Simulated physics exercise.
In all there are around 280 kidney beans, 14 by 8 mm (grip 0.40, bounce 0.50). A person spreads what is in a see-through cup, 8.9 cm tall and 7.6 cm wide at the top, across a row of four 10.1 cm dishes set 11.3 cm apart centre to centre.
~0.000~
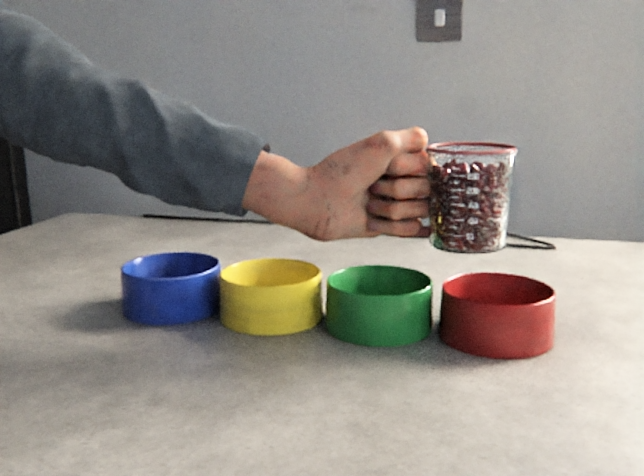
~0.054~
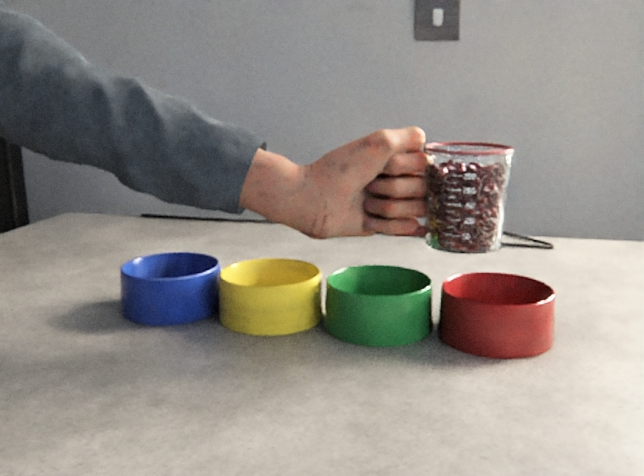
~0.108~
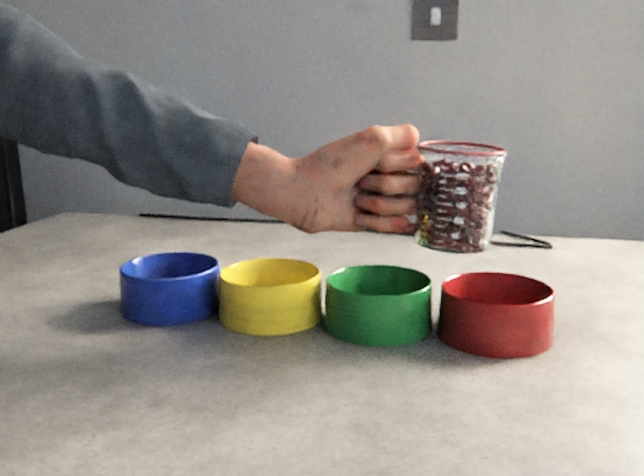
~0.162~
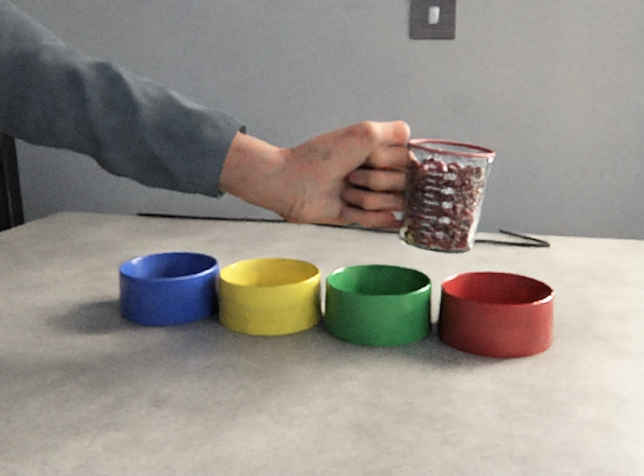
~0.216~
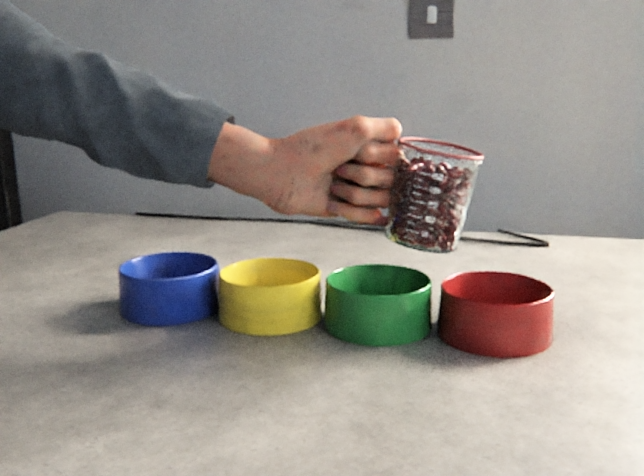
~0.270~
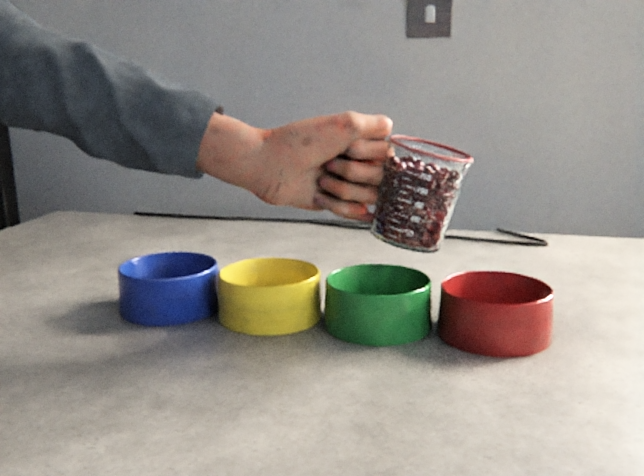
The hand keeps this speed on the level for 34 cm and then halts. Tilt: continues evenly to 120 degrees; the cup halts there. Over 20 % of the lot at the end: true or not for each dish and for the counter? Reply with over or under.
Red dish under, blue dish over, green dish under, yellow dish under, counter under.
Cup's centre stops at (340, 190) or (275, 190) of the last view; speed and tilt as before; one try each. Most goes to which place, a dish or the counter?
First try: Green; second try: Green.
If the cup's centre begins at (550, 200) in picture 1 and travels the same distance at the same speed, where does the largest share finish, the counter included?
Largest amount ends at yellow.
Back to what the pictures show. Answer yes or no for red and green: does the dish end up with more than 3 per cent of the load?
Red: False, green: False.
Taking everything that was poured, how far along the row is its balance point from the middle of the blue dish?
2 cm to the right.
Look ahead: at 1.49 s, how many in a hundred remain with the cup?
Close to 90 % of the load.
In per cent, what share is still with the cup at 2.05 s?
Roughly 10 per cent of the load.
After 1.00 s, tilt 63 degrees; cup holds 100 %.
After 1.49 s, tilt 96 degrees; cup holds 90 %, yellow 5 %.
Then, at 2.05 s, tilt 120 degrees; cup holds 10 %, blue 80 %, yellow 5 %.
At rest (2.8 s), red 0 %, blue 85 %, green 0 %, yellow 5 %, counter 10 %.
